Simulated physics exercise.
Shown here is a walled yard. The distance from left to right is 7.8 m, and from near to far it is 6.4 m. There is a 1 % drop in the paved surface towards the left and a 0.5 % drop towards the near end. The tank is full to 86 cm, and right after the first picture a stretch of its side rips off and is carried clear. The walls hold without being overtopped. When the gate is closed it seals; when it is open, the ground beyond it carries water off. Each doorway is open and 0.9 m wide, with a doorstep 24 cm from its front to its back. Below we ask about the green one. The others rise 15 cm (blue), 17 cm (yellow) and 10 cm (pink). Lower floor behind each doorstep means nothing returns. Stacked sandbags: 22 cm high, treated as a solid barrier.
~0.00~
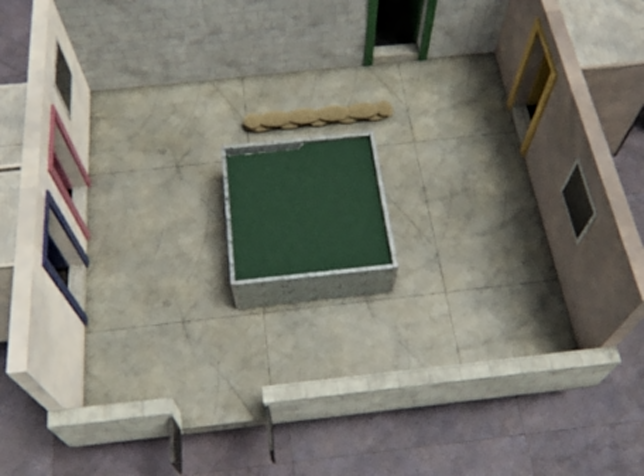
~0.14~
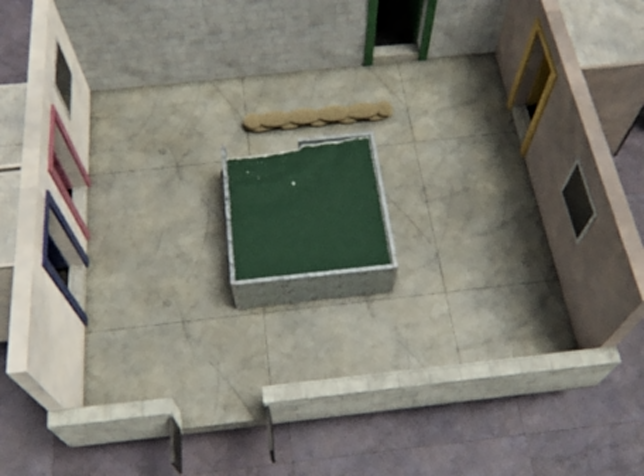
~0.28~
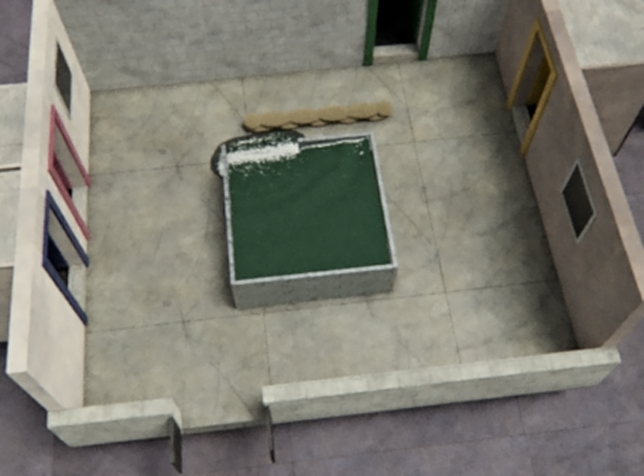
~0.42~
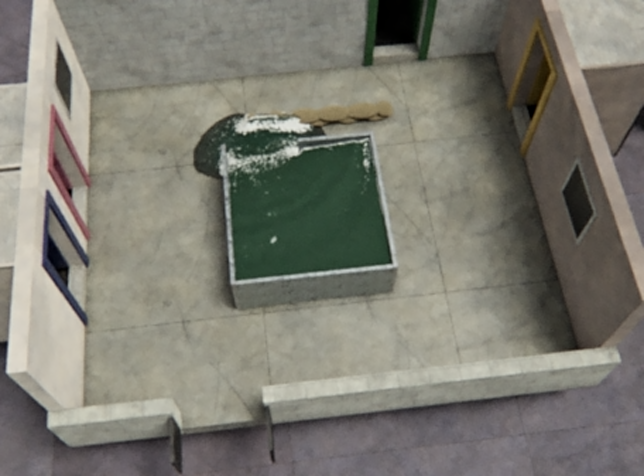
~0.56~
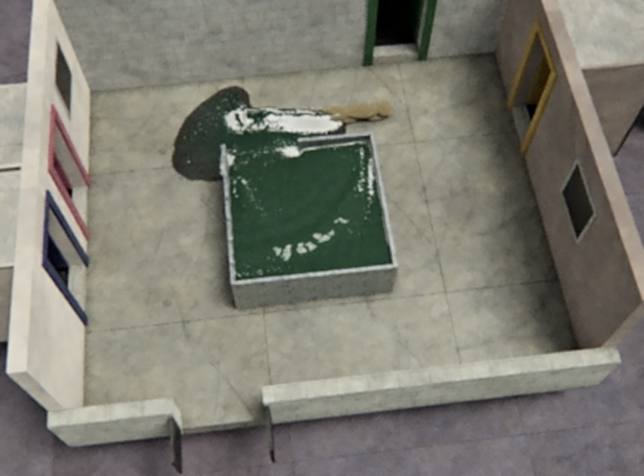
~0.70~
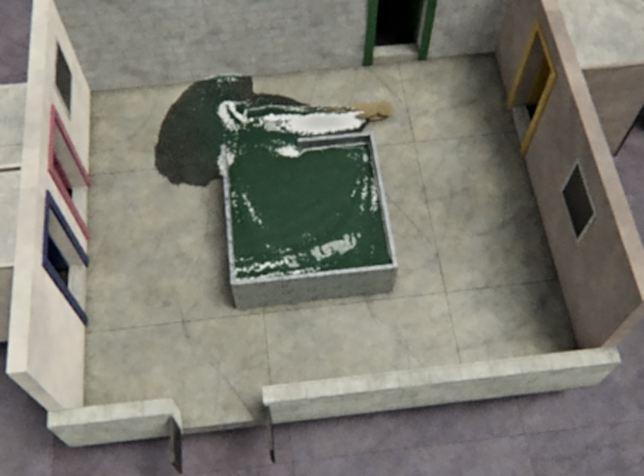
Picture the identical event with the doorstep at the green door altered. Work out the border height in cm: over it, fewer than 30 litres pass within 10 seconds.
Border at about 7 cm.
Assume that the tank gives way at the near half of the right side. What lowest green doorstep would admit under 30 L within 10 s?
The answer is some 13.0 cm.
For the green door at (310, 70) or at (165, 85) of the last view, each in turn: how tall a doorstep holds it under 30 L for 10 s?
First place around 16 cm, second around 31 cm.
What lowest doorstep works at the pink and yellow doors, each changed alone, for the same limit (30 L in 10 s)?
You'd want about 9.0 centimetres at pink and about 12.5 centimetres at yellow.
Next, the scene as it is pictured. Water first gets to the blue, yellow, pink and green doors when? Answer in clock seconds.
The blue door at 2.6 s, the yellow door at 1.8 s, the pink door at 2.2 s, the green door at 1.8 s.
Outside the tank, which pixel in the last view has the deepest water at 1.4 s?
Check close to (258, 133).
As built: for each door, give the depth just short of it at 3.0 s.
Centimetres: Blue = 6, yellow = 16, pink = 10, green = 9.
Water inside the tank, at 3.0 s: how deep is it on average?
About 42 cm.
After 1.4 s water covers 25 % of the floor, deepest (62 cm) near (258, 133); it has not reached the green door.
After 3.0 s water covers 55 % of the floor, deepest (48 cm) near (91, 110); 9 cm at the green door, 0 litres in over its 20 cm doorstep.
After 10.0 s water covers 100 % of the floor, deepest (21 cm) near (284, 401); 9 cm at the green door, 0 litres in over its 20 cm doorstep.
At the green door as built, the water arrived by 1.8 s and peaked near 13 cm at 7.4 s.
With a doorstep of 5.5 cm, 51 litres would have come in within the 10 s; with 7.5 cm, 22 litres. So under 30 litres takes about 7 cm.
